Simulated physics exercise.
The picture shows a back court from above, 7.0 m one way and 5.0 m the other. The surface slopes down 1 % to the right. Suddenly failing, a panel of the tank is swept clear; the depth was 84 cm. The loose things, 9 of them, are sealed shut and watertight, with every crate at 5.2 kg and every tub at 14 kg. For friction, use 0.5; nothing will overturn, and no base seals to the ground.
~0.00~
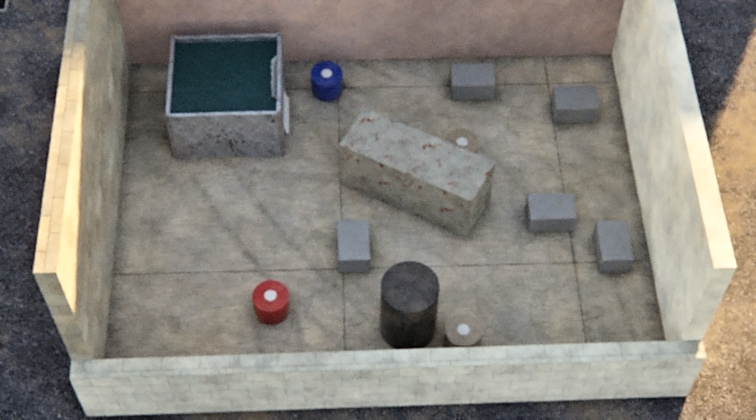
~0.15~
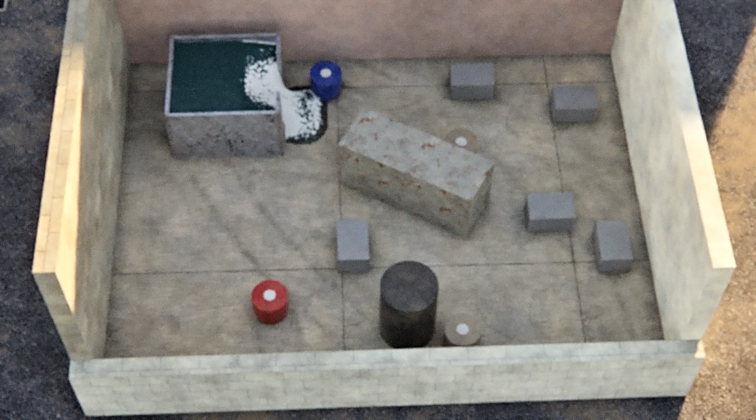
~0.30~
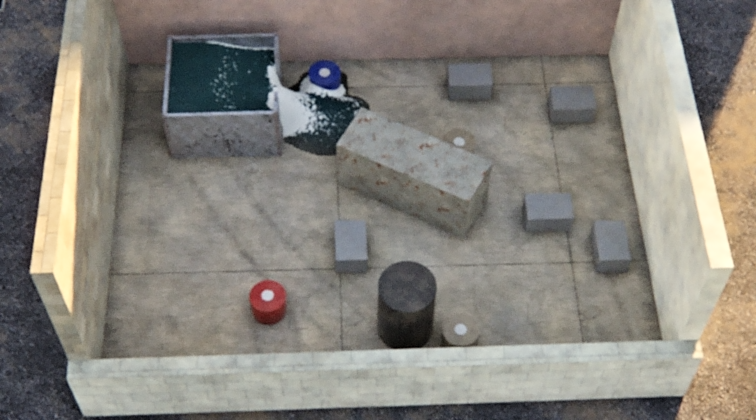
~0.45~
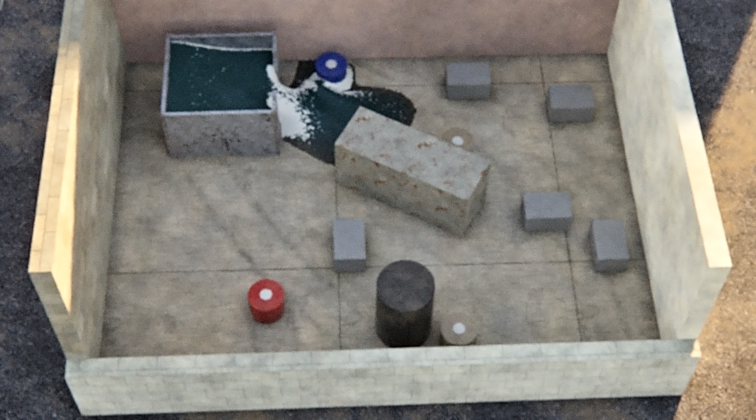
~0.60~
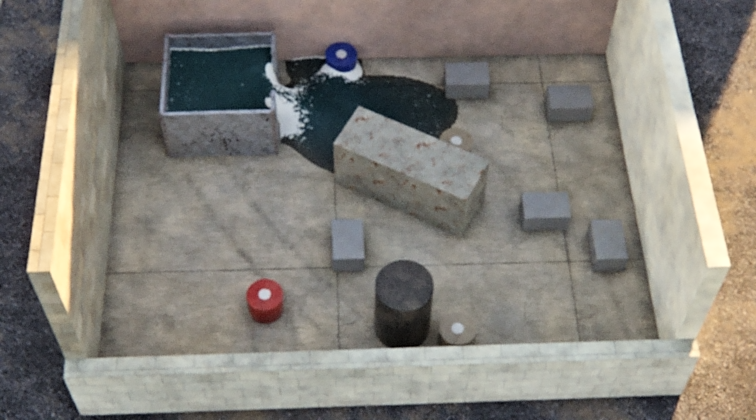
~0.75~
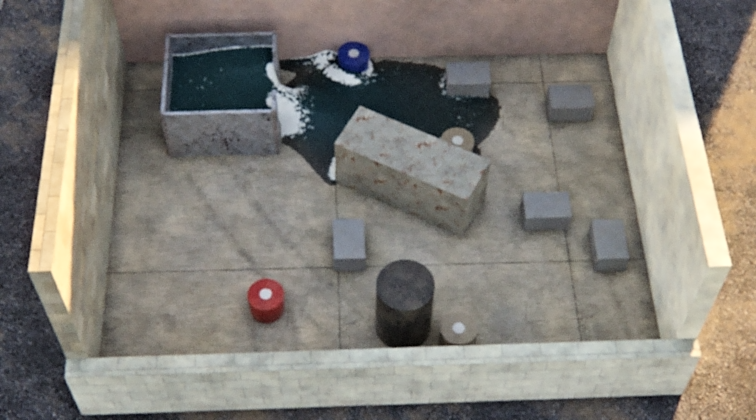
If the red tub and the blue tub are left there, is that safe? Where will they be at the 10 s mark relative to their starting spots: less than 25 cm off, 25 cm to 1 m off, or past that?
At that mark: Red tub - less than 25 cm off; blue tub - past 1 m.
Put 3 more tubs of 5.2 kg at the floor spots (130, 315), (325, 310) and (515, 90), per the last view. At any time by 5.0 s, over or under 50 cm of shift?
Taking them in the order given: Falls short, falls short and exceeds it.
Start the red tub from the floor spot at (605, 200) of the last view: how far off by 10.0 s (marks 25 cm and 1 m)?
It goes a long way.
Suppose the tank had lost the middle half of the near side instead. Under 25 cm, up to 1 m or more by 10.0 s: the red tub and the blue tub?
Under that change the red tub would be borne far and the blue tub would sit tight.
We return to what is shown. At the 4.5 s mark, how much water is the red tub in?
Roughly 1 cm at that moment.
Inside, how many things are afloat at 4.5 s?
At that time the total is 5.
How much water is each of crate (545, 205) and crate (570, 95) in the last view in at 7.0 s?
About 10 and 8 cm.
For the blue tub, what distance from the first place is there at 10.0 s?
Close to 350 cm by then.
After 2.0 s the red tub is near (265, 294), 0.0 m from its start, aground; the blue tub is near (557, 61), 3.3 m from its start, afloat; 3 afloat.
After 4.5 s the red tub is near (265, 294), 0.0 m from its start, aground; the blue tub is near (611, 211), 4.4 m from its start, afloat; 5 afloat.
After 7.0 s the red tub is near (265, 294), 0.0 m from its start, aground; the blue tub is near (543, 296), 4.6 m from its start, aground; 4 afloat.
After 10.0 s the red tub is near (265, 294), 0.0 m from its start, aground; the blue tub is near (440, 247), 3.3 m from its start, aground; 5 afloat.
